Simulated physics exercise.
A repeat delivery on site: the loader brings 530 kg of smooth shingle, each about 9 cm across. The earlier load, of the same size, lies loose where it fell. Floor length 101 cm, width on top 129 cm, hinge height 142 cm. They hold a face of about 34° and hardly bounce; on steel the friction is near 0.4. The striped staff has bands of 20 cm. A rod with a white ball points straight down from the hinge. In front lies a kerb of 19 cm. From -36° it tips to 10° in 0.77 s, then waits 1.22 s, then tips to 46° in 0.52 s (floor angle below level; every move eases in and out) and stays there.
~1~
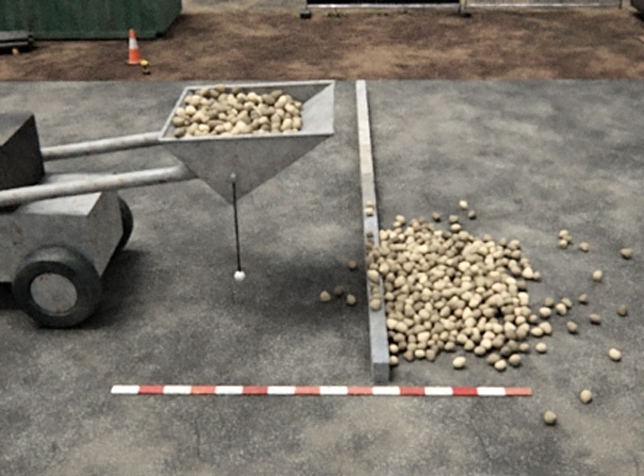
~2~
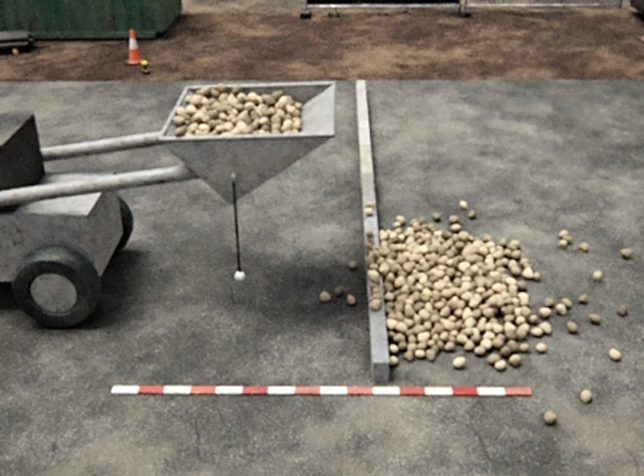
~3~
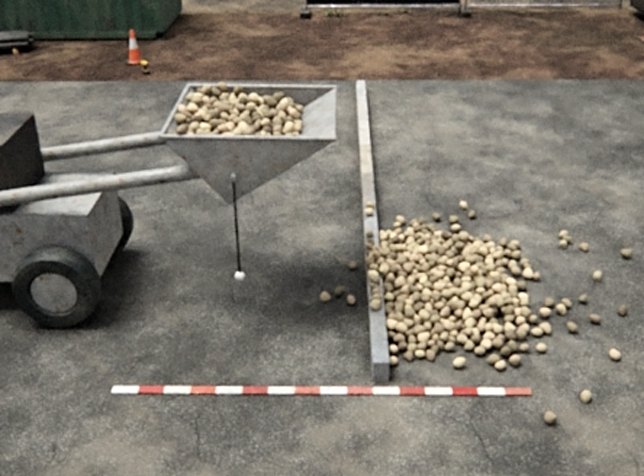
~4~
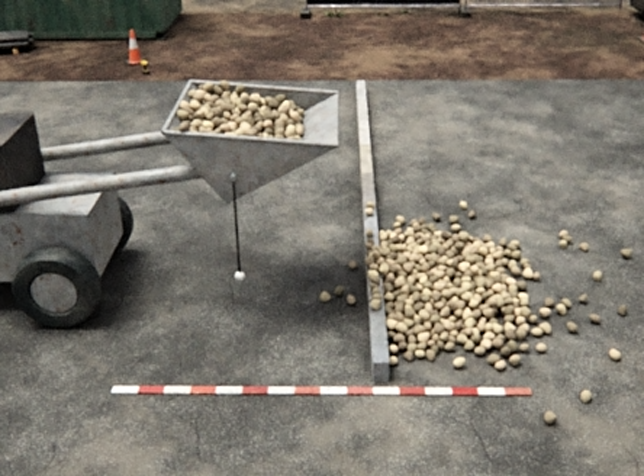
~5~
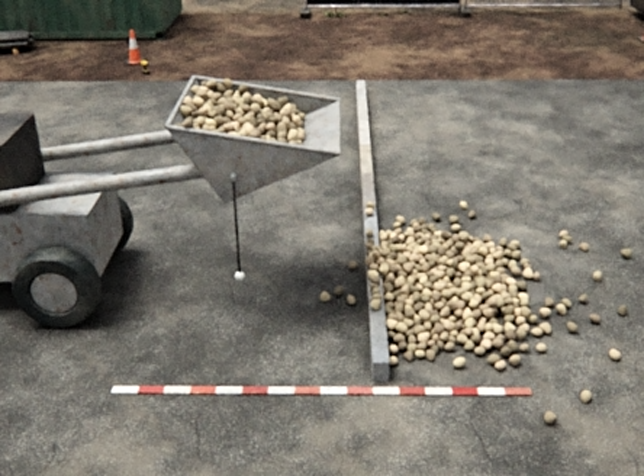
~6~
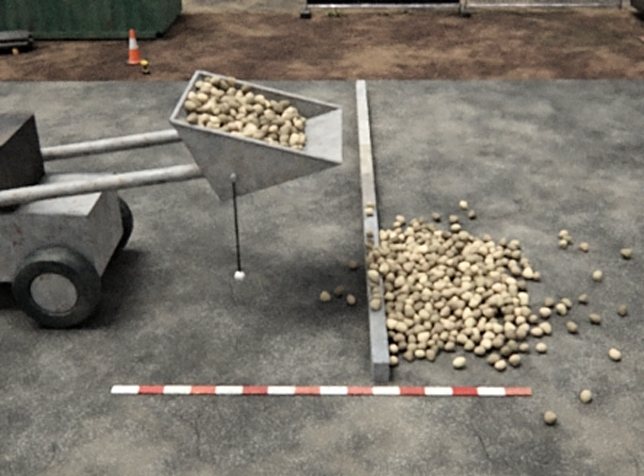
The clip opens on a loader at left holding a metal bucket of rounded stones, with a loose heap of similar stones mostly beyond a low kerb to the right. The bucket then tilts gradually, its left side rising and its right lip dipping slightly, while the heap stays still.
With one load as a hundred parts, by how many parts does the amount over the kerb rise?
Roughly 24 per cent of a load more.
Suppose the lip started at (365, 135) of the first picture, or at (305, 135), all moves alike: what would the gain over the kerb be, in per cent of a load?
Near 50 per cent from the first place, 5 from the second.
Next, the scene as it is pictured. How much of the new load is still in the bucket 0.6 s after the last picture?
It holds some 100 per cent.
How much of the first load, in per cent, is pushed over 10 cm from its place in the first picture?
About 0 per cent.
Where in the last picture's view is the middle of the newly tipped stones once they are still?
Their middle is at about (349, 276).
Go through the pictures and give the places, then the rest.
In the first frame, the bucket is at -36°, its lip at (333, 133); the top of the load is at (225, 101). The earlier load is highest near (375, 253), 25 cm above ground level, 4 % on this side of the kerb, 96 % over the kerb.
In the second frame, the bucket is at -35°, its lip at (334, 135); the top of the load is at (219, 101).
In the third frame, the bucket is at -33°, its lip at (336, 139); the top of the load is at (214, 99).
In the fourth frame, lip at (338, 145), floor tilted -29°, highest stones at (211, 97).
In the fifth frame, the bucket is at -24°, its lip at (340, 154); the top of the load is at (205, 91).
In the sixth frame, the bucket is at -19°, its lip at (342, 163); the top of the load is at (209, 88).
Then, 0.3 s after the last picture the floor is at 3°; in per cent of one load, 100 in the bucket, 4 on this side of the kerb, 96 over the kerb; the foremost stones are at (601, 257).
Then, 0.6 s after the last picture the floor is at 10°; in per cent of one load, 100 in the bucket, 4 on this side of the kerb, 96 over the kerb; the foremost stones are at (601, 257).
Then, 2.6 s after the last picture the floor is at 46°; in per cent of one load, 1 in the bucket, 79 on this side of the kerb, 120 over the kerb; the foremost stones are at (601, 257).
Then, 5.4 s after the last picture the floor is at 46°; in per cent of one load, 0 in the bucket, 80 on this side of the kerb, 120 over the kerb; the foremost stones are at (601, 257). Net gain over the kerb, 24.
